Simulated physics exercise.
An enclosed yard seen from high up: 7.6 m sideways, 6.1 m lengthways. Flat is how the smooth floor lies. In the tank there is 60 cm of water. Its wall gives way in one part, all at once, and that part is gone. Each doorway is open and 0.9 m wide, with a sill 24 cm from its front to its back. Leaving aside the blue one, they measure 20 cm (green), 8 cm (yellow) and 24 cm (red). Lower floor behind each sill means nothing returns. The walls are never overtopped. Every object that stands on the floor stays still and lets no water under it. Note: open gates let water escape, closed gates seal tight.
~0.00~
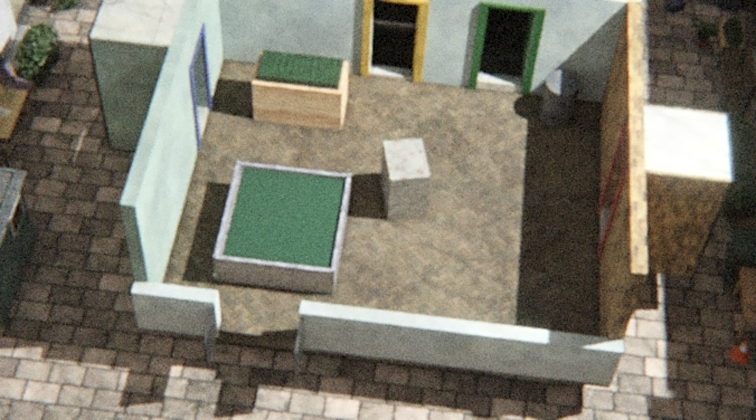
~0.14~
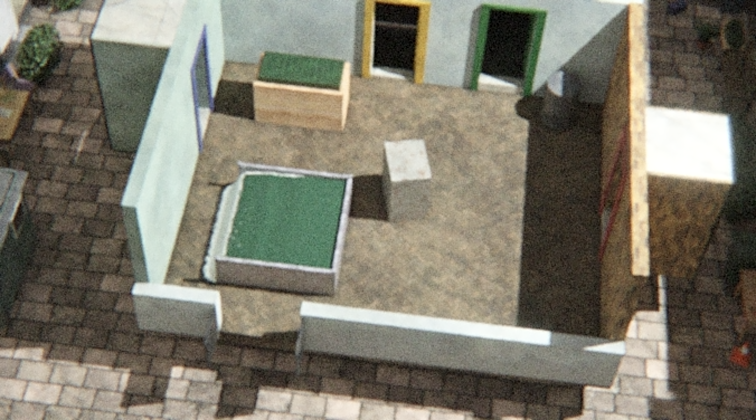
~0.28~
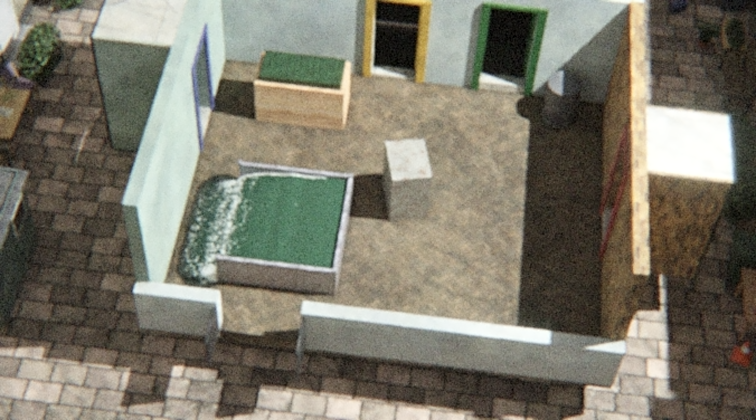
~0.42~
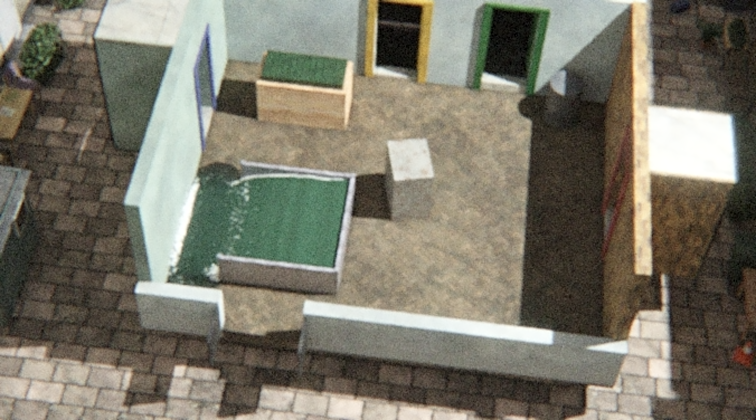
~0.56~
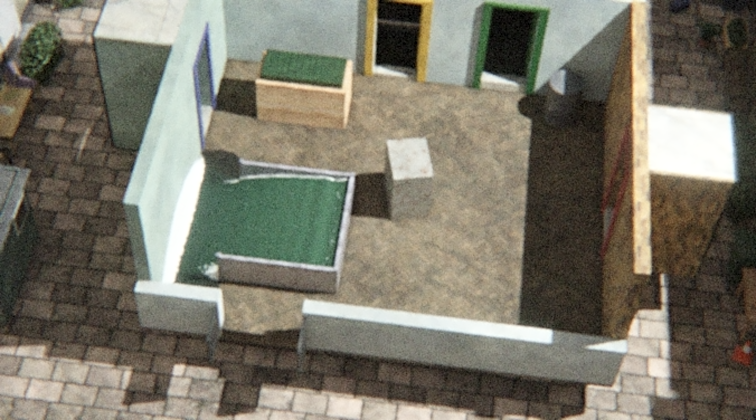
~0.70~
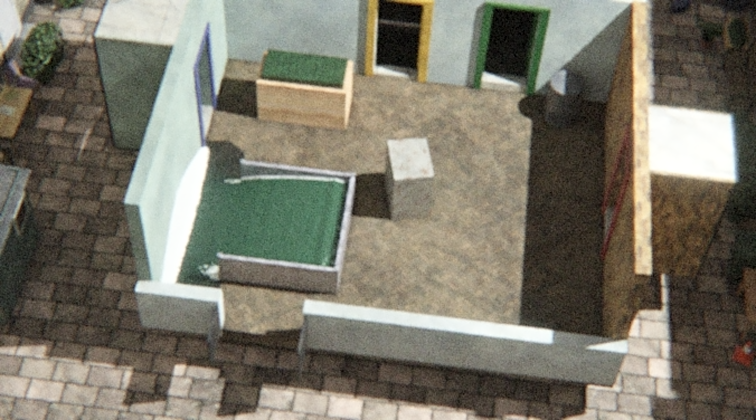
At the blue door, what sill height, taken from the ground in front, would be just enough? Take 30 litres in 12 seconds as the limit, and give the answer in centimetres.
8.5 cm.
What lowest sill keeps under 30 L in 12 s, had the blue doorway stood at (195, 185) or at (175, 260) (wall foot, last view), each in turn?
About 32 cm, then about 34 cm.
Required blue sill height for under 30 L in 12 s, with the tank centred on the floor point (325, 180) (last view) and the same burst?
You'd need some 31 cm.
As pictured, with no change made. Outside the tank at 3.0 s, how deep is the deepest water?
30 cm.
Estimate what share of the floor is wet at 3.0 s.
Some 35 in a hundred.
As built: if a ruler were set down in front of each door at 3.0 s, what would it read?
Centimetres: Green = 0, yellow = 1, red = 0, blue = 10.
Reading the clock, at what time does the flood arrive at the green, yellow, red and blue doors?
Arrival times - green: 4.5 s; yellow: 3.0 s; red: 5.0 s; blue: 0.9 s.
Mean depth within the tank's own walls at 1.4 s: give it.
The average depth is some 31 cm.
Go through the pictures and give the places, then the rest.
In the first frame, still water, 60 cm deep, in the tank at (284, 218); the blue door at (200, 93) is dry.
In the second frame, the gap is at (232, 225), the front 0.3 m out at (205, 276); the back of the tank holds 60 cm.
In the third frame, water pours out at (232, 226) and has run 0.8 m, to (183, 255); about 11 cm deep outside, 60 cm at the back.
In the fourth frame, the gap is at (235, 227), the front 1.0 m out at (167, 281); the back of the tank holds 60 cm.
In the fifth frame, water pours out at (234, 226) and has run 1.2 m, to a hidden place; about 15 cm deep outside, 56 cm at the back.
In the sixth frame, the gap is at (235, 226), the front 1.3 m out at (205, 144); the back of the tank holds 50 cm; the blue door at (205, 92), 2.5 m from the gap, is still 0.4 m from the nearest water.
After 1.4 s water covers 15 % of the floor, deepest (55 cm) near (161, 300); 11 cm at the blue door, 0 litres in over its 12 cm sill.
After 3.0 s water covers 35 % of the floor, deepest (30 cm) near (262, 68); 10 cm at the blue door, 1 litre in over its 12 cm sill.
After 12.0 s water covers 95 % of the floor, deepest (8 cm) near (531, 119); 7 cm at the blue door, 5 litres in over its 12 cm sill.
At the blue door as built, the water arrived by 0.9 s and peaked near 13 cm at 2.2 s.
With a sill of 7 cm, 48 litres would have come in within the 12 s; with 9.5 cm, 18 litres. So under 30 litres takes about 8.5 cm.
